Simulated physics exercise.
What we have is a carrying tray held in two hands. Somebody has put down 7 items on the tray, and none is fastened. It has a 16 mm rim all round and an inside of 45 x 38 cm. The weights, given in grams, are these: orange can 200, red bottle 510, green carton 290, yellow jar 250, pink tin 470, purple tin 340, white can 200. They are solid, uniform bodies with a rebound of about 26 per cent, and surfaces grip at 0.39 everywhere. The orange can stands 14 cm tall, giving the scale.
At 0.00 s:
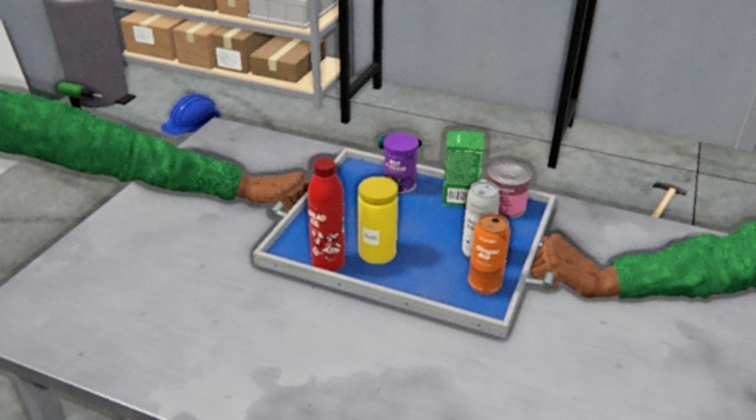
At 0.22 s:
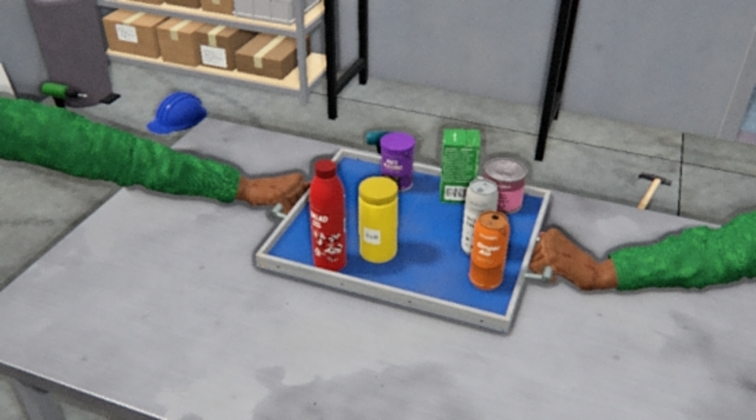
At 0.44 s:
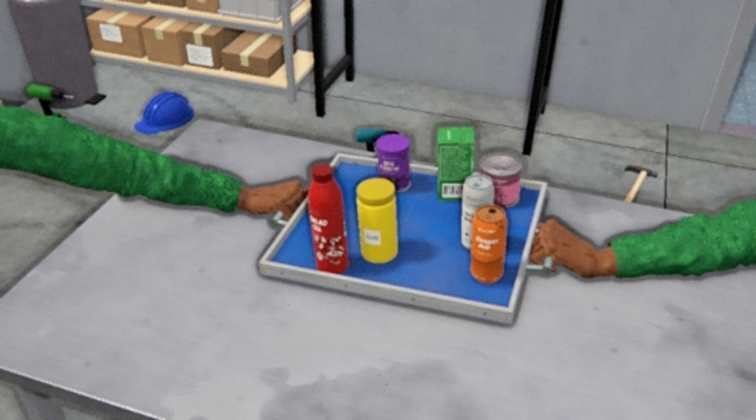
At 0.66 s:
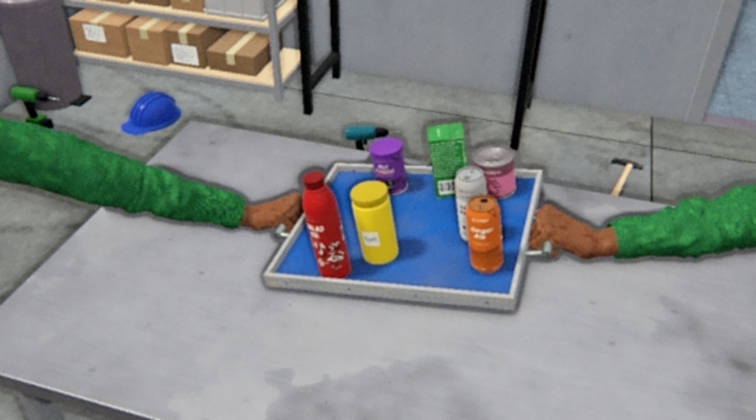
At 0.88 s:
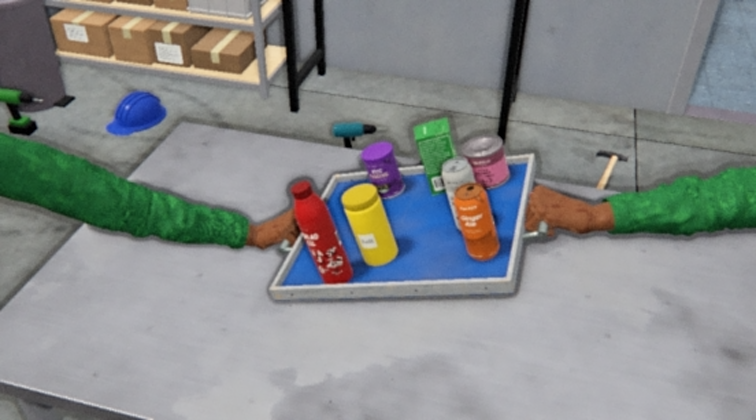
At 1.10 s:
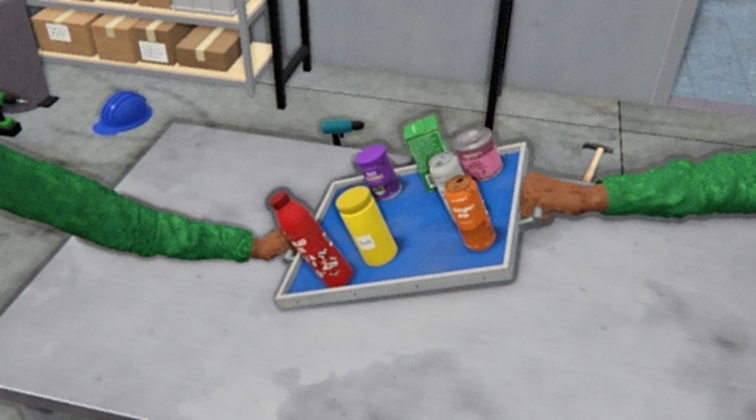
A tray of colourful cans, bottles and tins, held by two hands in green sleeves above a grey table, stayed level at first, then tilted steadily further down on its left side.
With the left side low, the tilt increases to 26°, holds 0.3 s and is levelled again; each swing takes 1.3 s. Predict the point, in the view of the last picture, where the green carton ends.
The green carton ends at roughly (370, 146).
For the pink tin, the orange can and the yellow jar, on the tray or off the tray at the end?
Pink tin: Stays in bounds; orange can: Goes out of bounds; yellow jar: Goes out of bounds.
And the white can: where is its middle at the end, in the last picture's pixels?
Near (333, 206).
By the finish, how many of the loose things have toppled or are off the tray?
That makes 4.
After 1.50 s, tray at 26°, left edge down; red bottle now off the tray; green carton slid 8 cm near (398, 162); white can on its side.
After 1.80 s, tray at 26°, left edge down; green carton tipped 14° from how it sat near (355, 168); white can on its side; yellow jar tipped 26° from how it sat.
After 2.30 s, tray at 15°, left edge down; orange can and yellow jar now off the tray; green carton slid 17 cm near (364, 158); white can on its side.
At rest (3.5 s), off the tray, orange can, red bottle and yellow jar; tipped over on the tray, white can; not toppled but over 5 cm from the start, green carton, pink tin and purple tin. Seen from the same camera at the end, green carton near (370, 146).
